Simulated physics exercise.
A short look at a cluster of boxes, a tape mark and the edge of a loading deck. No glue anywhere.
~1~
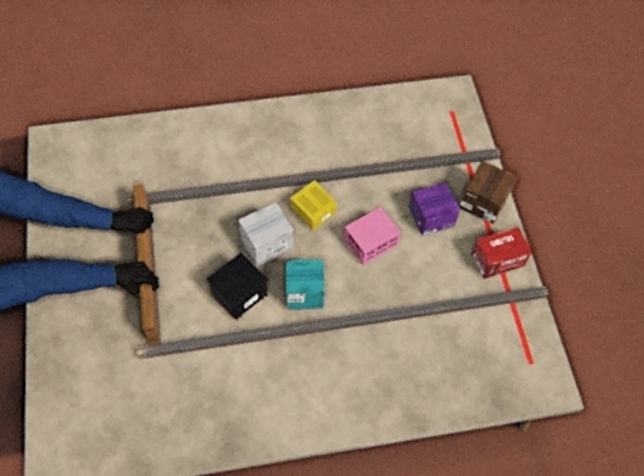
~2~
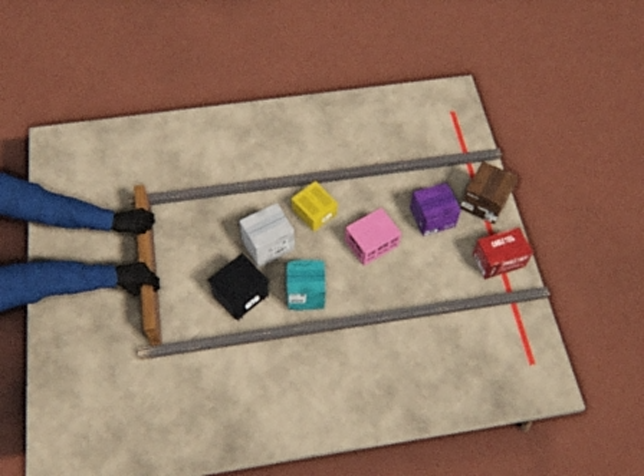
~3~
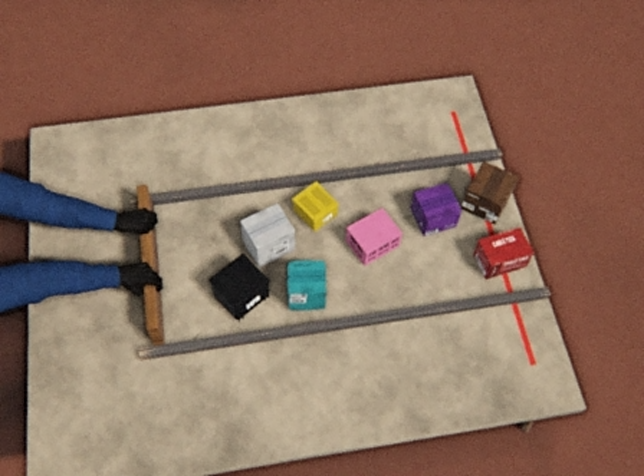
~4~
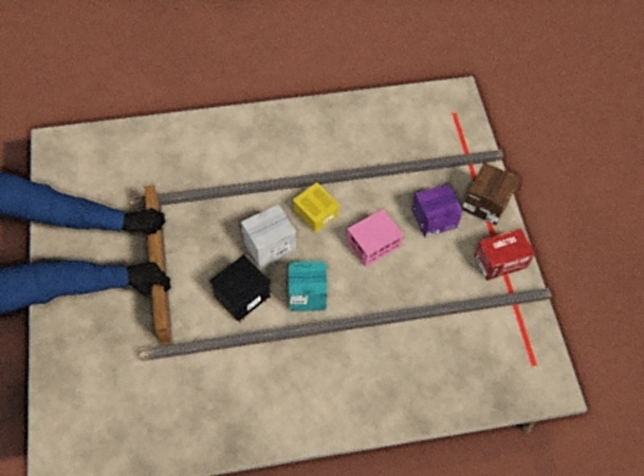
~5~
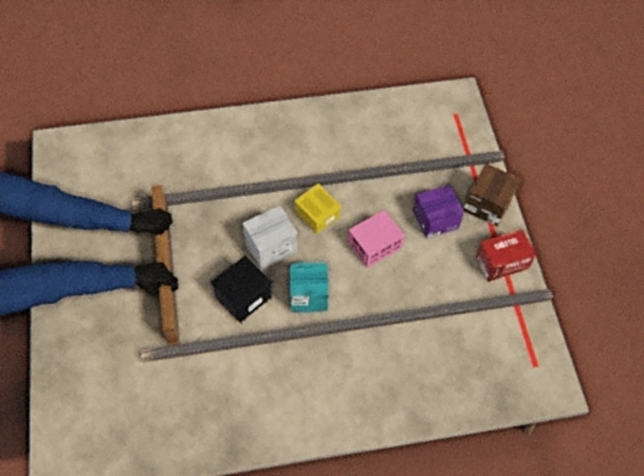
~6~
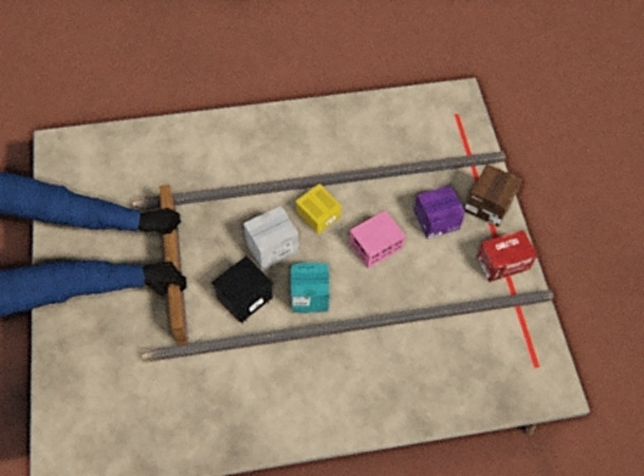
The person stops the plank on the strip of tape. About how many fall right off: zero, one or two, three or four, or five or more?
In the end the number that fall off is five or more.
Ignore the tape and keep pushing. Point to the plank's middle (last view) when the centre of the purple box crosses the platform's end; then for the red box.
About (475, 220), and (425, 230) for the other.
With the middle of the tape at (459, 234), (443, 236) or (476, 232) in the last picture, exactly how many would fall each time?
It would be 2, 2 and 5.
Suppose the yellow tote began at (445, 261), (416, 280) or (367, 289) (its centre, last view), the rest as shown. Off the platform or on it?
In turn it comes down; comes down; falls.
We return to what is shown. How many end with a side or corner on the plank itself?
That makes 3.
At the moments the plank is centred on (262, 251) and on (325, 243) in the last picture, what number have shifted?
The counts are 3 and 5.
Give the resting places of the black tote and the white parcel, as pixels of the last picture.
Near (531, 261) and (515, 211).
Soon after, none off yet; brown parcel at rest near (493, 196); red box at rest near (506, 256); purple box at rest near (439, 212).
After that, none off yet; brown parcel displaced a little near (507, 187); red box at rest near (506, 256); purple box displaced about its own width near (467, 202).
In the end, the number that fall off is five or more; gone, turquoise parcel, pink crate, purple box, red box and brown parcel.
